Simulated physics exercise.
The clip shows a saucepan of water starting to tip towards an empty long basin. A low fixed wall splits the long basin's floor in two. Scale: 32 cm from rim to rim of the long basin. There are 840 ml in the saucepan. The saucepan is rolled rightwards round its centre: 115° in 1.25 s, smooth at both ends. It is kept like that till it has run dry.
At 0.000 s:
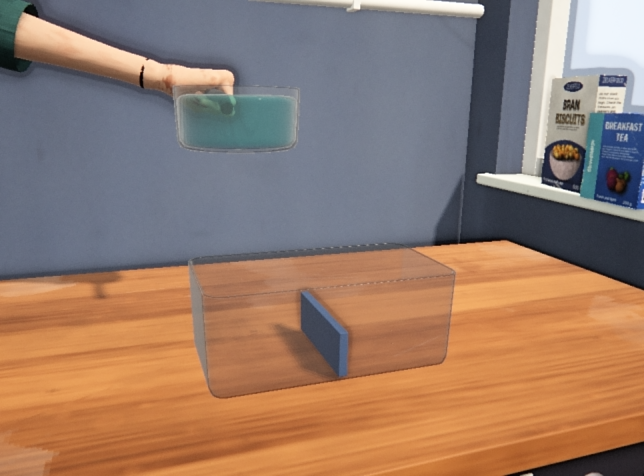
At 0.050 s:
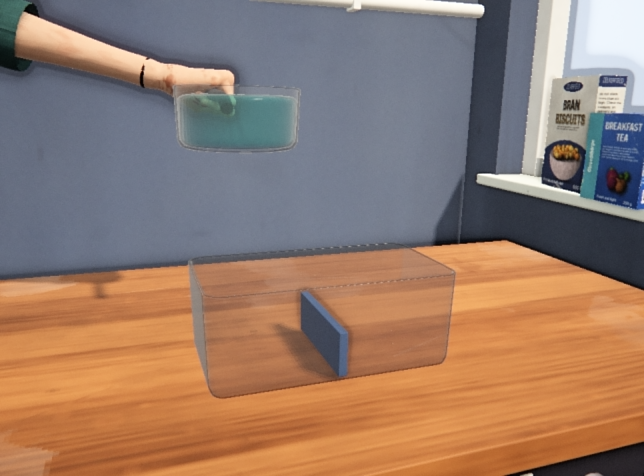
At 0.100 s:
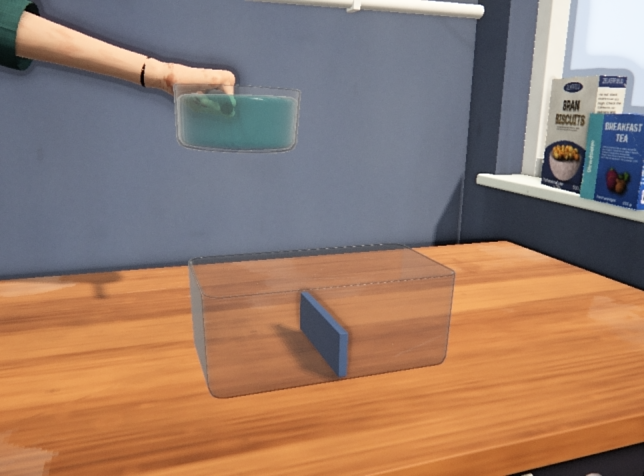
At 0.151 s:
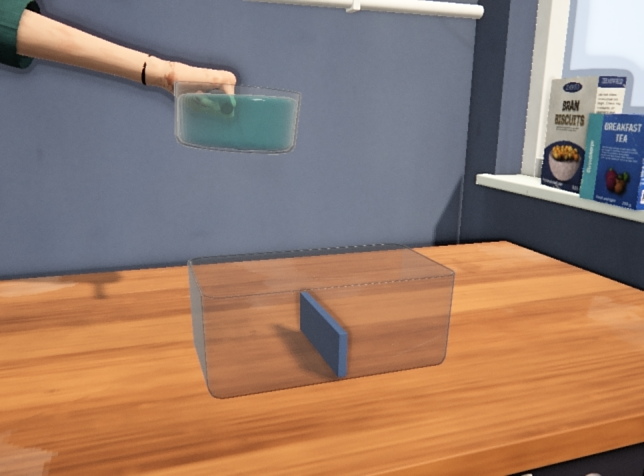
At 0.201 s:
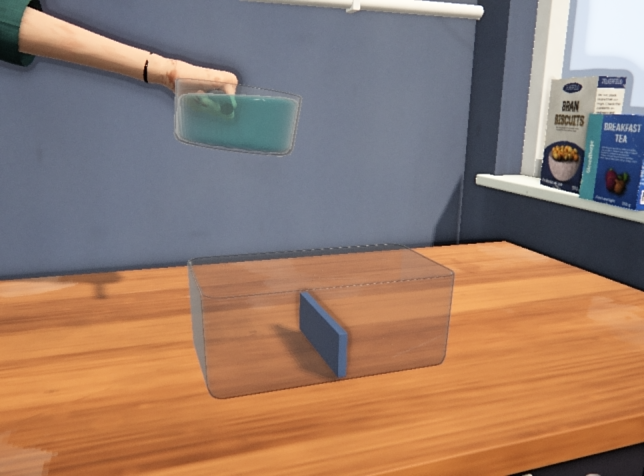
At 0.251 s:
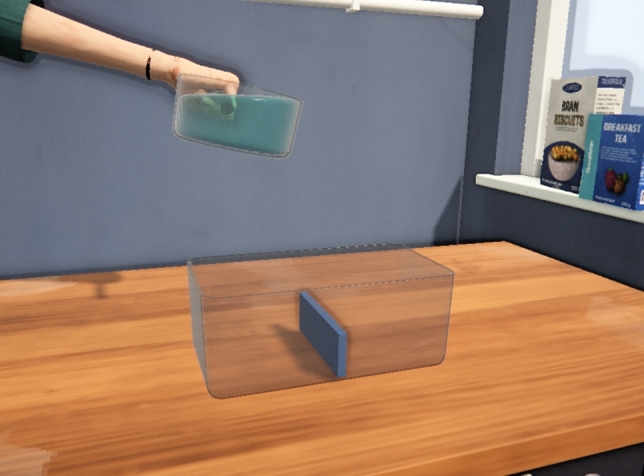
We see a hand holding a clear container of blue-green water above an empty long transparent basin with a low blue wall inside, on a wooden counter; after staying level at first, the container tilts slightly to the right.
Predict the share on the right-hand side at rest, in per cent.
About 78 per cent.
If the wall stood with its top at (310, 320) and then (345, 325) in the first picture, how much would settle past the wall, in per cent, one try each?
In turn about 85 and 60 per cent.
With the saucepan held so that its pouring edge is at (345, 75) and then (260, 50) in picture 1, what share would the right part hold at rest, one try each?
First 90, then 60 per cent.
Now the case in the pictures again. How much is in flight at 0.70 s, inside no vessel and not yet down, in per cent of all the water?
About 40 per cent.
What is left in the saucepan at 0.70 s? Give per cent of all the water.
Near 46 in a hundred.
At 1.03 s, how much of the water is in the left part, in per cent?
Some 8 per cent.
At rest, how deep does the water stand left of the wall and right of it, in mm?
Left about 8 mm, right about 28 mm.
By 0.70 s the tilt is 68° and 46 per cent is still to pour, 1 is left of the wall and 14 right of it.
By 1.03 s the tilt is 106° and 5 per cent is still to pour, 8 is left of the wall and 76 right of it.
By 1.38 s the tilt is 115° and 0 per cent is still to pour, 21 is left of the wall and 77 right of it.
By 1.75 s the tilt is 115° and 0 per cent is still to pour, 22 is left of the wall and 78 right of it.
At rest 22 per cent lies left of the wall, 78 right of it and 1 outside.
